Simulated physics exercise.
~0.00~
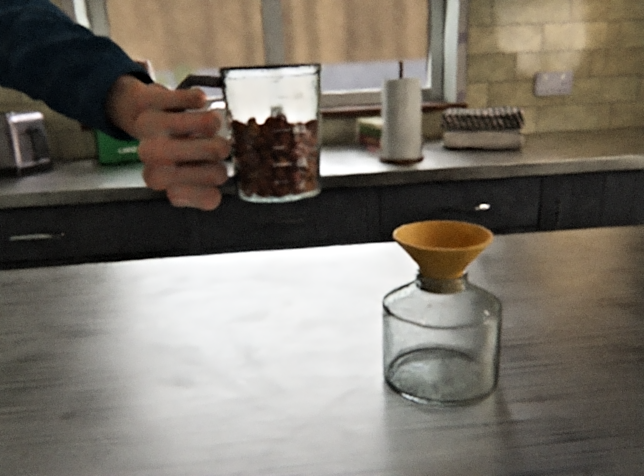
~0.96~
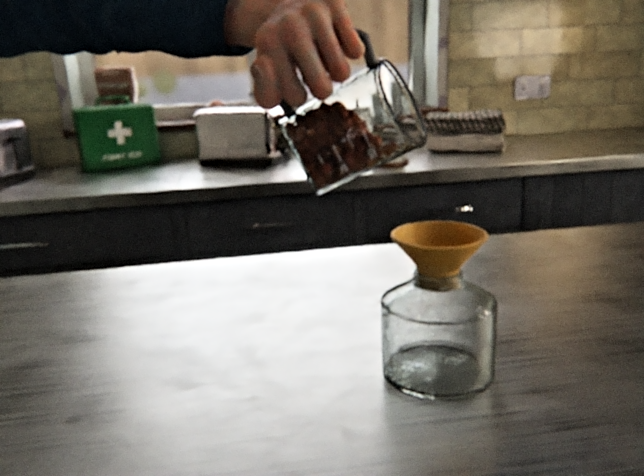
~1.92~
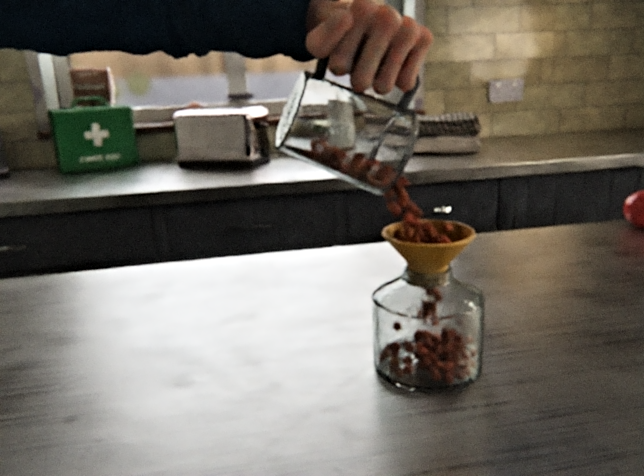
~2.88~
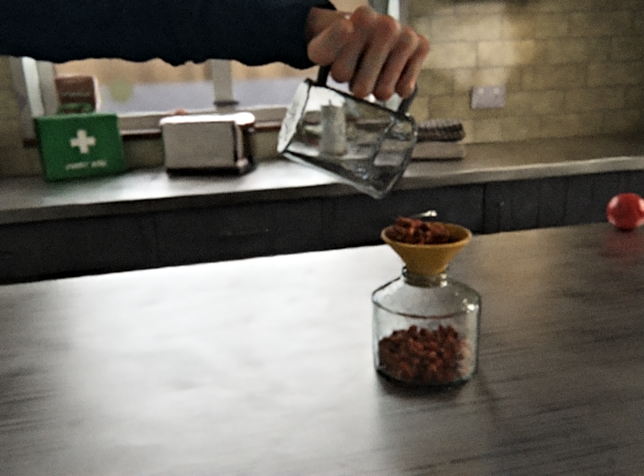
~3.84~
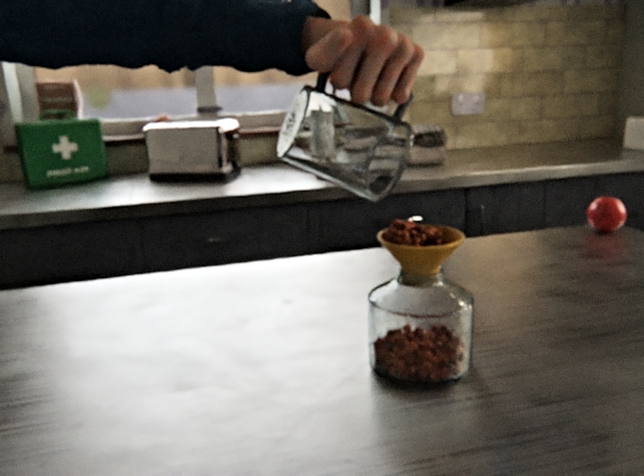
In a kitchen, a hand tipped a clear cup of reddish-brown pellets over a yellow funnel set in a glass jar, and they poured down until the cup was empty, leaving most in the jar and the rest heaped in the funnel.
